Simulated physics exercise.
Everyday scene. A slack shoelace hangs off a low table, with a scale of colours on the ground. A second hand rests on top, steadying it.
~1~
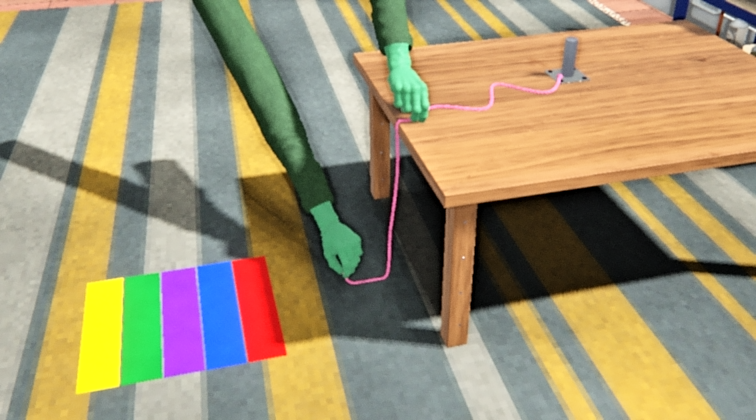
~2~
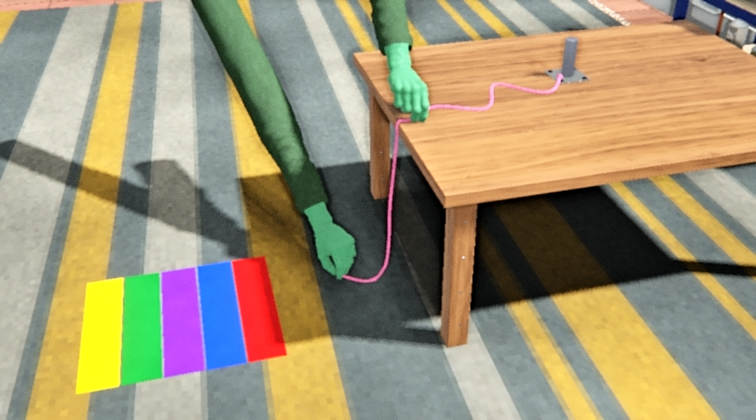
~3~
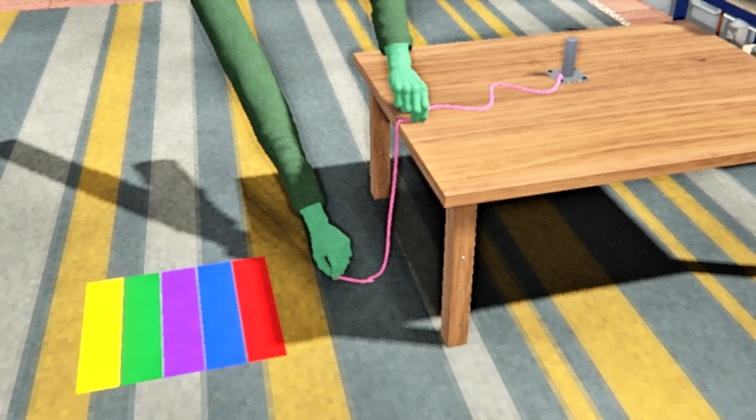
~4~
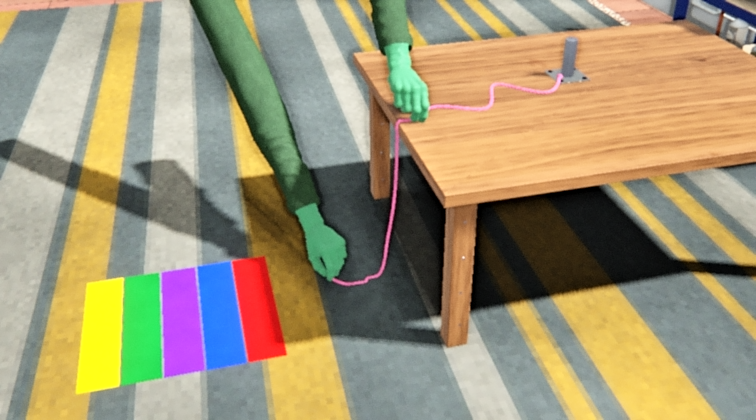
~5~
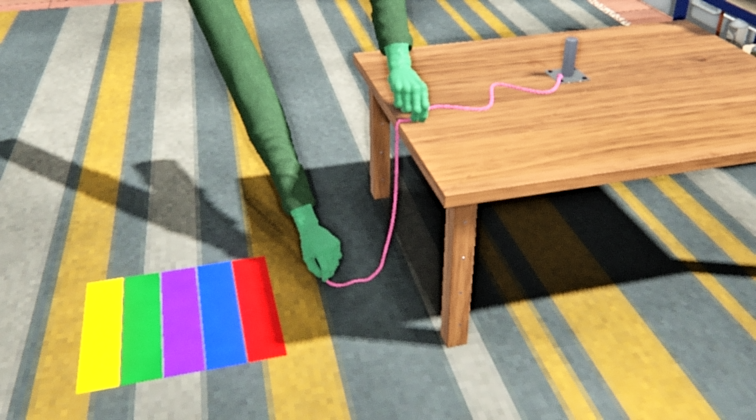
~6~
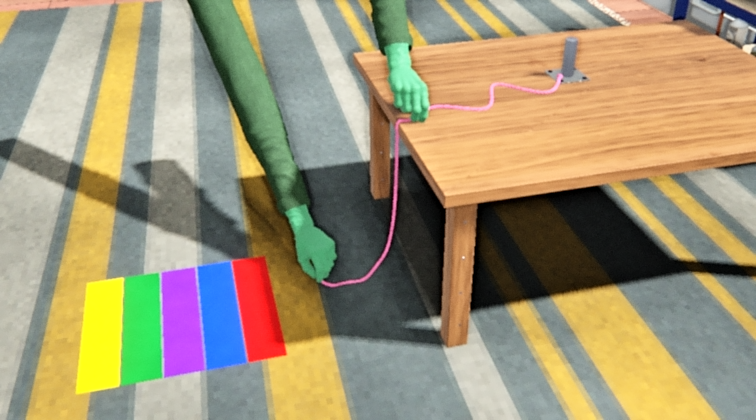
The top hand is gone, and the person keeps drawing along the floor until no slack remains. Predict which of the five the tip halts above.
I expect it over the green strip.
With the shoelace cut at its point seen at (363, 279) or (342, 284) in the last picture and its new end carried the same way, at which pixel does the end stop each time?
Case by case: (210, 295), then (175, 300).
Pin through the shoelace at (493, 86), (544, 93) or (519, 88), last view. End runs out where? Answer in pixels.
Going through the tries, I'd expect close to (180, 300), (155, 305) and lastly (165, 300).
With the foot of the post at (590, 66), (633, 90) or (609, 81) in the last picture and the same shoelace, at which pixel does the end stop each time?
Try by try, about (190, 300), (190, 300) and (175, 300).
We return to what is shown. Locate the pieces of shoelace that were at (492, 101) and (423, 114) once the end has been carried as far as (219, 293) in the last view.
Around (446, 107) and around (389, 152).
Soon after, end near (219, 293); over blue.
After that, end near (168, 302); over purple.
At the stop, end near (137, 307); over green. The green one.
